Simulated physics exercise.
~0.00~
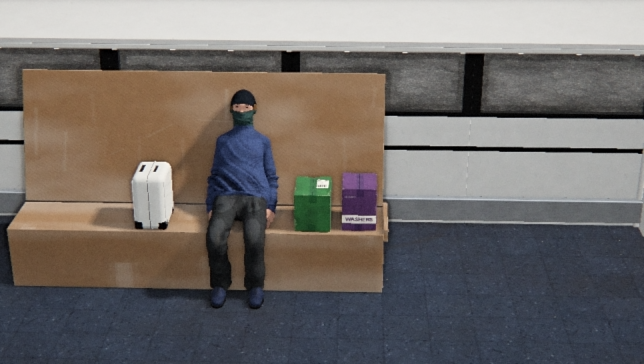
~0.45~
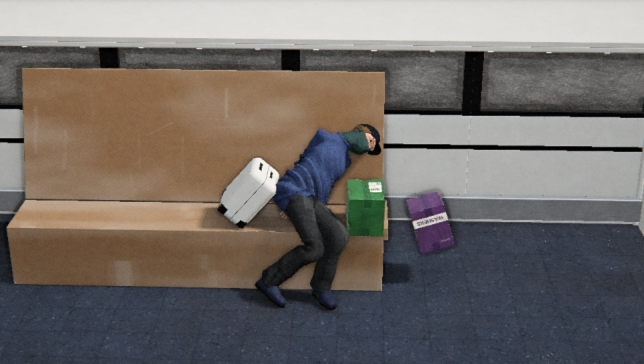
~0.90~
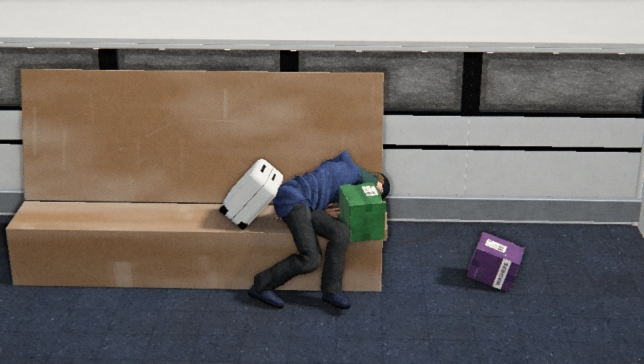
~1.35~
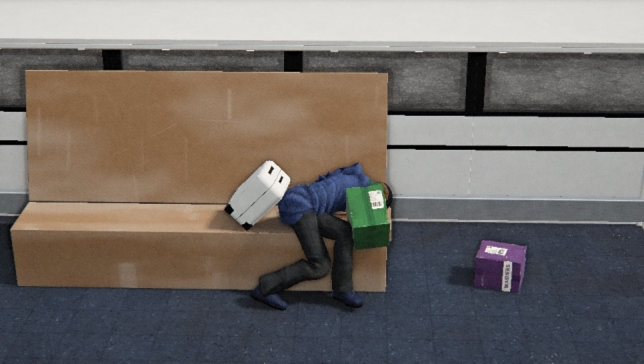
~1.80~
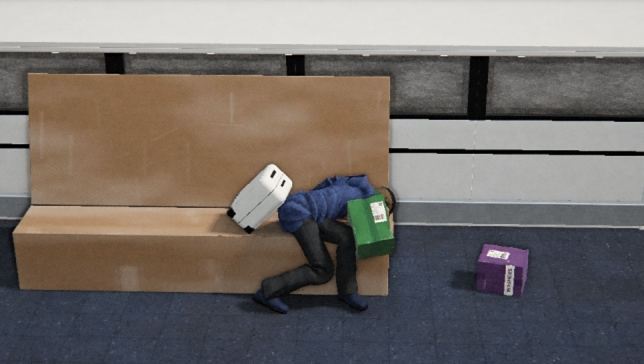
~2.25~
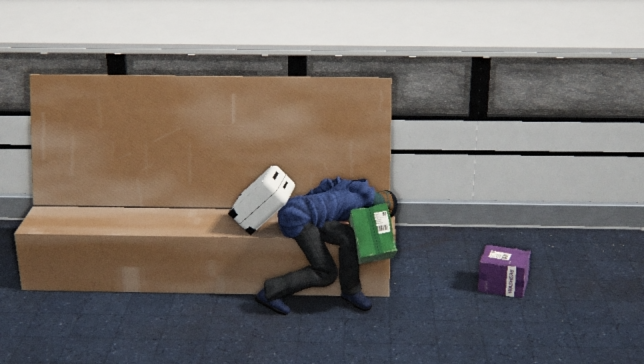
Limp masked figure toppling right on a bench, purple box tumbling to floor, white case leaning, green box tilting at bench's end.
